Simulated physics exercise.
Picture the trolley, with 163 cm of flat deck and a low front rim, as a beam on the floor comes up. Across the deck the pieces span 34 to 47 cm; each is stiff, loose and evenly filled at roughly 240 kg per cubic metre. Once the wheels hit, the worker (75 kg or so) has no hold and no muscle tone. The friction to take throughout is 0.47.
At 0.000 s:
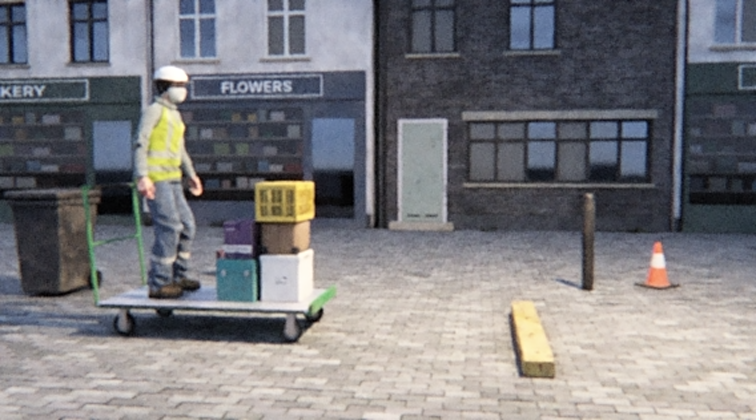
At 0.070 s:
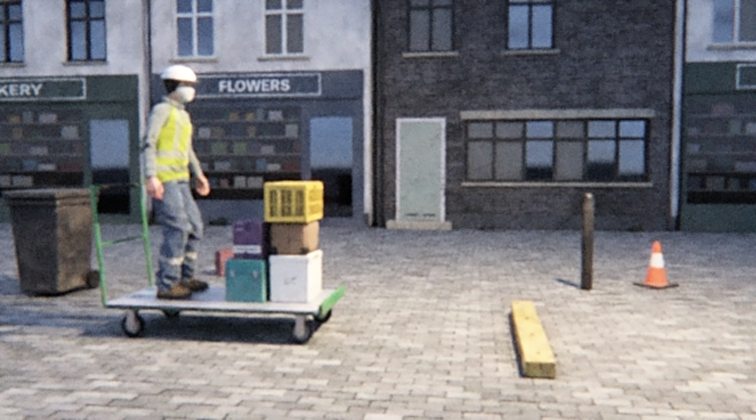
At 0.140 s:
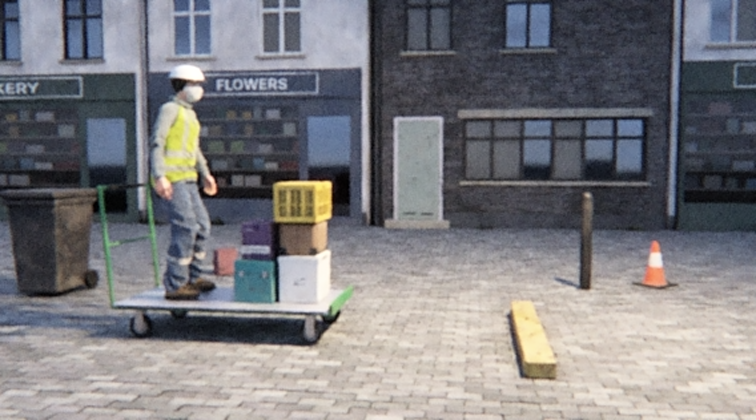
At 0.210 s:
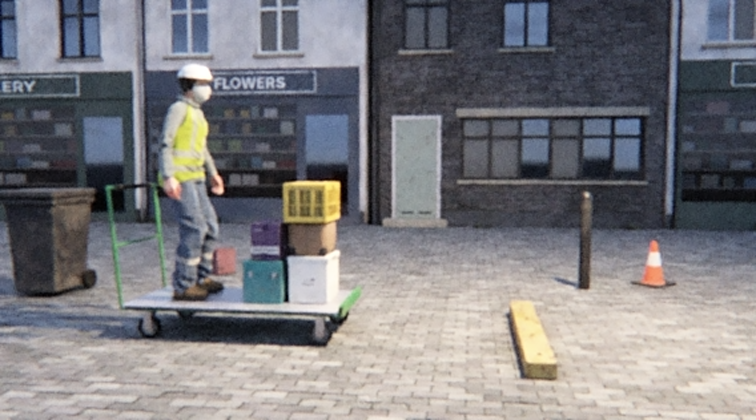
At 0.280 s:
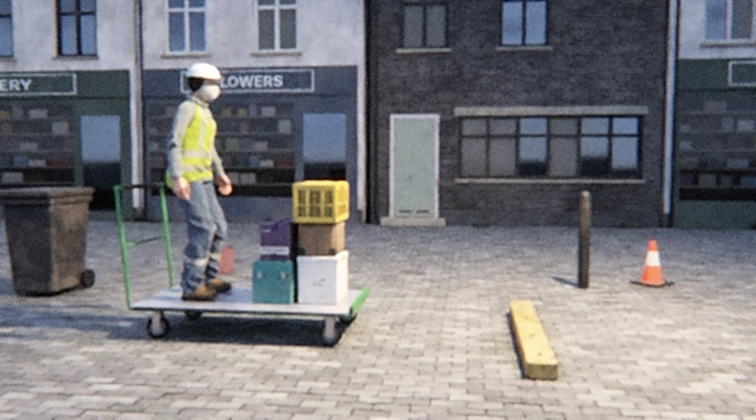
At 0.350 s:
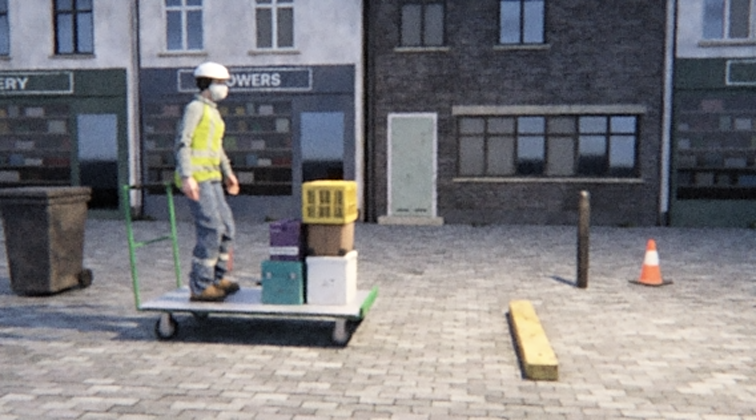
A masked worker in a yellow vest stands on a loaded trolley rolling slowly right across paving.
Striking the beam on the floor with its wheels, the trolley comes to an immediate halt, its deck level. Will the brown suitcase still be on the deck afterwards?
Yes. Final position: Upon the deck.
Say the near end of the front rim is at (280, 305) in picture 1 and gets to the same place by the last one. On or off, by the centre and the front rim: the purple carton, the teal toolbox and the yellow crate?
Purple stays aboard, teal stays aboard, yellow comes off.
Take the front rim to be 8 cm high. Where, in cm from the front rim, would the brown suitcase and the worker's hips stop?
In that case brown 20 behind, hips 110 behind.
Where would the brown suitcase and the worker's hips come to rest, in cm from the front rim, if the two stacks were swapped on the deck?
The brown one would end 30 cm behind the front rim, and the hips 100 cm behind it.
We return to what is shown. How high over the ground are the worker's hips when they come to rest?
About 60 cm up.
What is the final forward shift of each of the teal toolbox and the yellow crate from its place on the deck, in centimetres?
The teal one ends about 15 cm forward, the yellow one about 15 cm.
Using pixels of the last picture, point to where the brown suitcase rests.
Roughly pixel (508, 239).
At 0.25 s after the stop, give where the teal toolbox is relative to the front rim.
Behind the rim, near 55 cm.
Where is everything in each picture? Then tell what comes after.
Brown suitcase (286, 236), white tote (287, 275), rim corner (310, 310); 0 cm covered, 153 to go, in the first frame.
Brown suitcase (295, 236), white tote (296, 276), rim corner (320, 311); 7 cm covered, 146 to go, in the second frame.
Brown suitcase (304, 237), white tote (305, 276), rim corner (330, 311); 15 cm covered, 139 to go, in the third frame.
Brown suitcase (313, 237), white tote (314, 277), rim corner (341, 312); 22 cm covered, 131 to go, in the fourth frame.
Brown suitcase (322, 237), white tote (323, 277), rim corner (351, 313); 29 cm covered, 124 to go, in the fifth frame.
Brown suitcase (331, 237), white tote (332, 277), rim corner (361, 313); 37 cm covered, 117 to go. Speed about 1.0 m/s, in the sixth frame.
Impact comes at 1.47 s.
After 1.72 s the brown suitcase is 17 cm behind the rim, tilted 10°, near (506, 238) in the last picture's view.
After 2.02 s the brown suitcase is 13 cm behind the rim, tilted 5°, near (512, 239) in the last picture's view.
After 2.47 s the brown suitcase is 16 cm behind the rim, tilted 5°, near (508, 239) in the last picture's view.
At rest, 3.7 s, nothing is past the rim; behind it, white tote, teal toolbox, brown suitcase, yellow crate, purple carton and the worker's hips.
